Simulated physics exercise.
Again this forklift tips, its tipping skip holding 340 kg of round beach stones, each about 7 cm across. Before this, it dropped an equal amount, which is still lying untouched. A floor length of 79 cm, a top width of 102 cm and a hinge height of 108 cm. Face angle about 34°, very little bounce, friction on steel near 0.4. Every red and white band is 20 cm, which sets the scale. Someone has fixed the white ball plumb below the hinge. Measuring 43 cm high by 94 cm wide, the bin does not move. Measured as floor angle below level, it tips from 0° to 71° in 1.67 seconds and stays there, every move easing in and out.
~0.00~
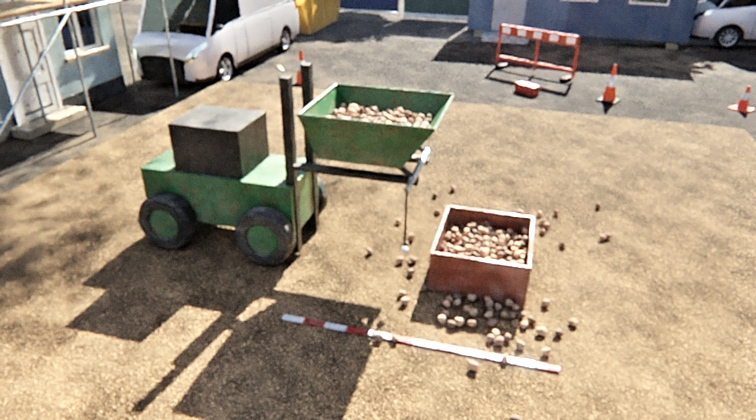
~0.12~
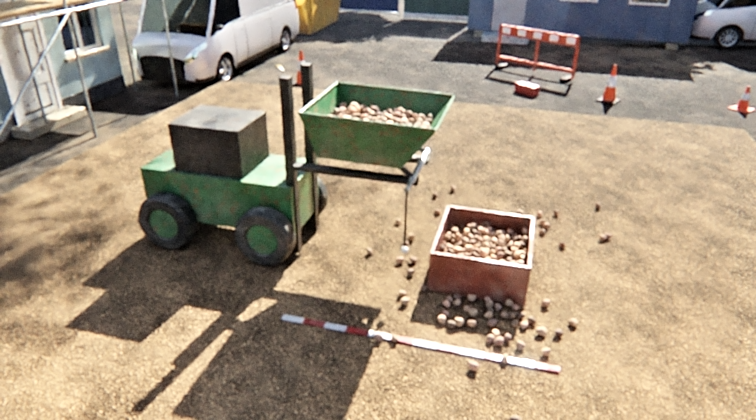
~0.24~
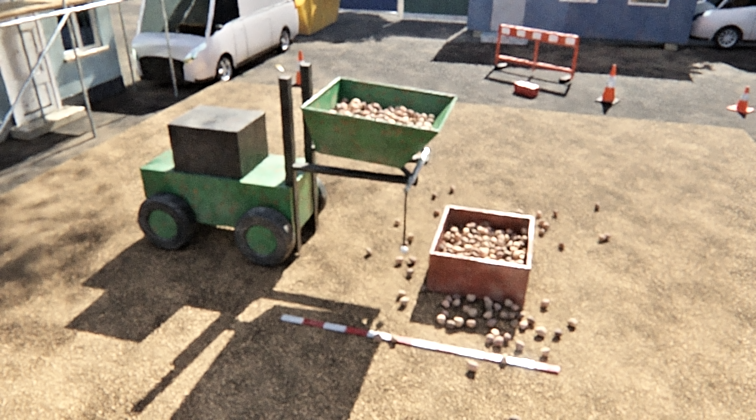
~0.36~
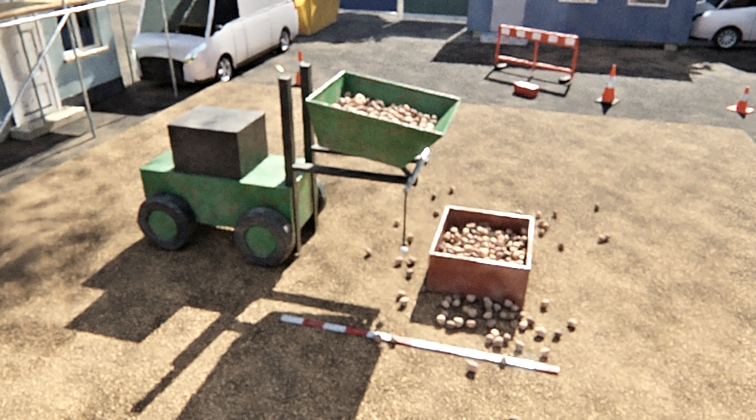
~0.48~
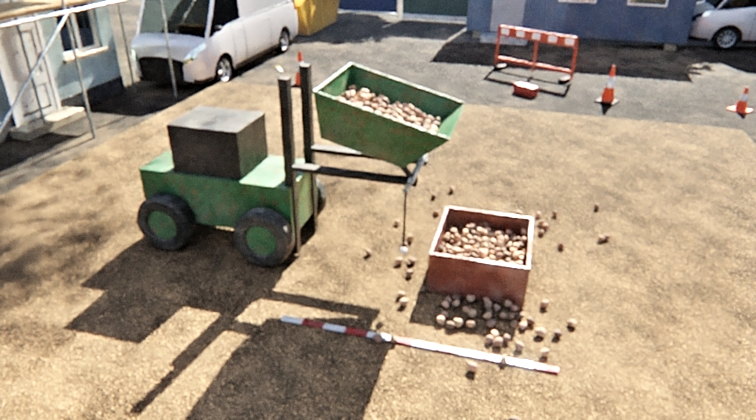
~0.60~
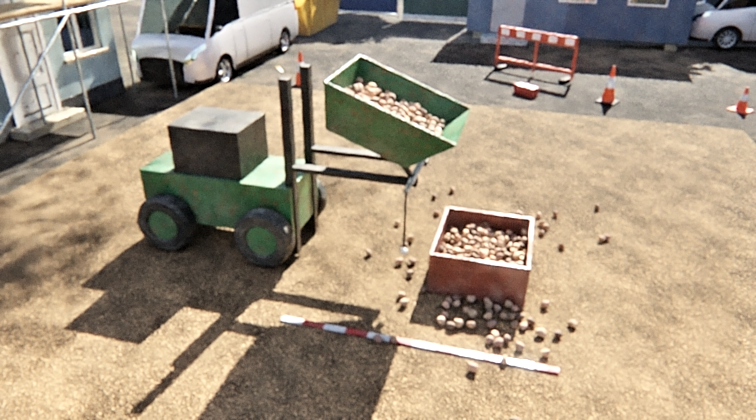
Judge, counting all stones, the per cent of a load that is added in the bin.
Close to 45 parts in a hundred.
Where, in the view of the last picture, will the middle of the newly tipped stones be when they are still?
The middle ends up near (523, 270).
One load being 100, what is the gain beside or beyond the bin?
Around 55 in a hundred.
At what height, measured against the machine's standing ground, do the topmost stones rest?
About 54 cm above it.
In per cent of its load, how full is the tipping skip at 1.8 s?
65 %.
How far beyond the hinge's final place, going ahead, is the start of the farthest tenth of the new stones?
It comes to around 190 centimetres.
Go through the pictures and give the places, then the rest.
In the first picture, the tipping skip is at 0°, its lip at (434, 130); the top of the load is at (366, 113). The earlier load is highest near (470, 241), 31 cm above ground level, 3 % short of the bin, 84 % in the bin, 13 % beside or beyond the bin.
In the second picture, lip at (436, 130), floor tilted 1°, highest stones at (363, 112); the stones move at 0.2 m/s on average.
In the third picture, the tipping skip is at 4°, its lip at (438, 132); the top of the load is at (357, 108); the stones move at 0.3 m/s on average.
In the fourth picture, lip at (443, 136), floor tilted 8°, highest stones at (354, 102); the stones move at 0.4 m/s on average.
In the fifth picture, the tipping skip is at 14°, its lip at (448, 140); the top of the load is at (354, 95); the stones move at 0.6 m/s on average.
In the sixth picture, the tipping skip is at 21°, its lip at (455, 146); the top of the load is at (359, 89); the stones move at 0.6 m/s on average.
After 1.2 s the floor is at 60°; in per cent of one load, 100 in the tipping skip, 3 short of the bin, 84 in the bin, 13 beside or beyond the bin; the foremost stones are at (577, 261).
After 1.8 s the floor is at 71°; in per cent of one load, 66 in the tipping skip, 3 short of the bin, 112 in the bin, 19 beside or beyond the bin; the foremost stones are at (577, 261).
After 2.1 s the floor is at 71°; in per cent of one load, 30 in the tipping skip, 3 short of the bin, 122 in the bin, 44 beside or beyond the bin; the foremost stones are at (604, 263).
After 4.7 s the floor is at 71°; in per cent of one load, 0 in the tipping skip, 3 short of the bin, 129 in the bin, 67 beside or beyond the bin; the foremost stones are at (745, 332). Net gain in the bin, 45.
